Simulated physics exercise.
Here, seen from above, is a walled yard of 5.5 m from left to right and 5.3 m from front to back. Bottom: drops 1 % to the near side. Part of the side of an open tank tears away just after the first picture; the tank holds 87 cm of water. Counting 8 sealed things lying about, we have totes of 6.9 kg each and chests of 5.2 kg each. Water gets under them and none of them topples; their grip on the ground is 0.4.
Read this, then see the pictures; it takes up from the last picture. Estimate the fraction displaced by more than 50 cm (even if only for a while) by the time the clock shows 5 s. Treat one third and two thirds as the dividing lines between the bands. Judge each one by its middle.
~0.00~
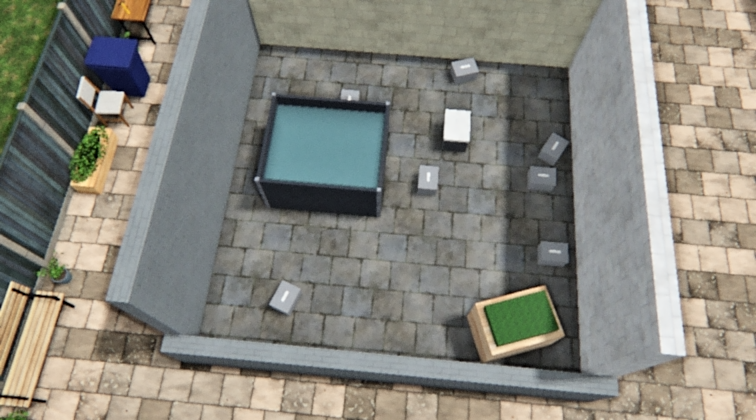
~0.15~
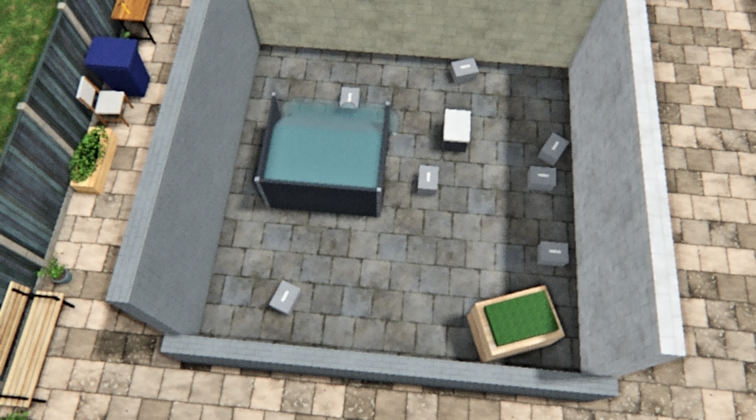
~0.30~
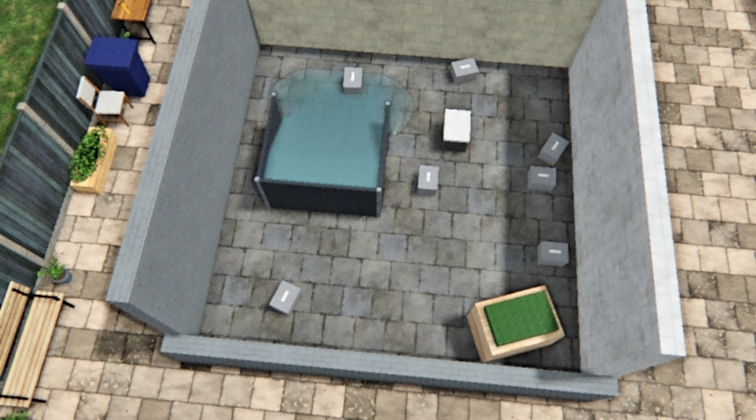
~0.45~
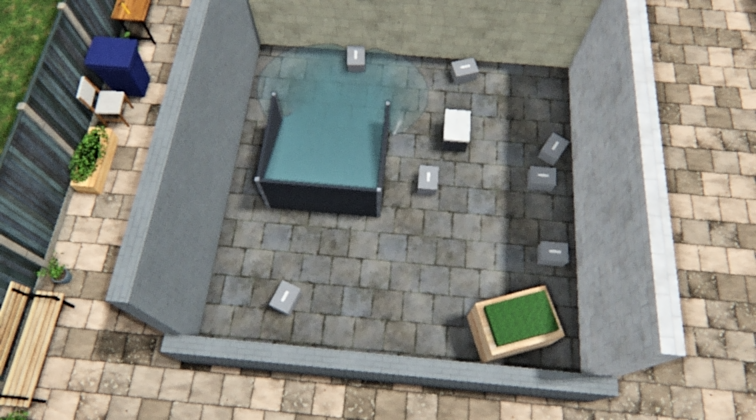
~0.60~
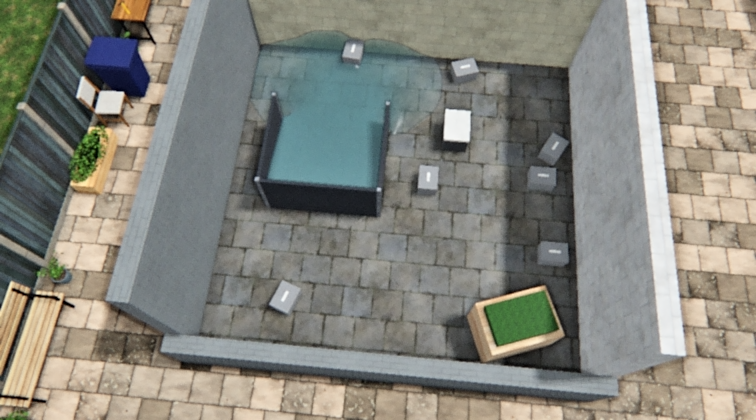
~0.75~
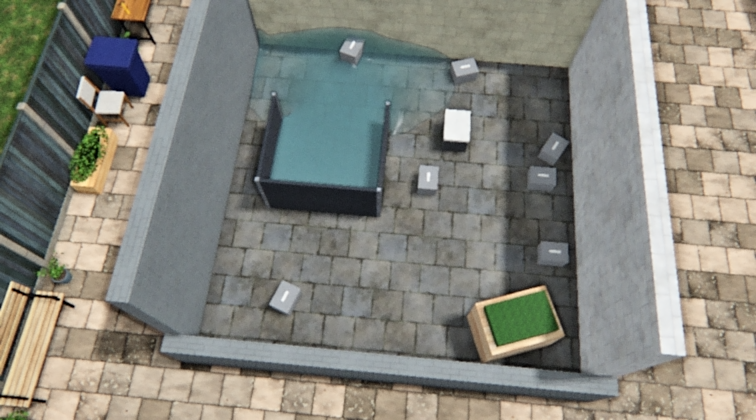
The portion is two thirds plus.
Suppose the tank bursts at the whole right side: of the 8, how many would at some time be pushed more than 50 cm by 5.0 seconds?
That gives 8 of them.
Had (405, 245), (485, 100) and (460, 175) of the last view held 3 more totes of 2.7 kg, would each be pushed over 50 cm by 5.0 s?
In order: Within it, beyond it, beyond it.
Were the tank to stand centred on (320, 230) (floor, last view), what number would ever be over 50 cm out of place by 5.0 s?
In that case the number is 7.
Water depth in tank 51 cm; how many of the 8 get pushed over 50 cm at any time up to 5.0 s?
You'd get 6 in that case.
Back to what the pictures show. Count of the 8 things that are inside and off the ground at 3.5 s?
2 at that moment.
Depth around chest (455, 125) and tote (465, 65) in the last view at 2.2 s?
Close to 2 and 5 centimetres.
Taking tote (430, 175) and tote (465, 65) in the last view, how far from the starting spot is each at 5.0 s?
Shifts in order: 0 cm; 350 cm.
After 1.1 s 1 of 8 are over 50 cm from their spots; 1 afloat.
After 2.2 s 2 of 8 are over 50 cm from their spots; 1 afloat.
After 3.5 s 6 of 8 are over 50 cm from their spots; 2 afloat.
After 5.0 s 7 of 8 are over 50 cm from their spots, and 7 have been at some point; 6 afloat.
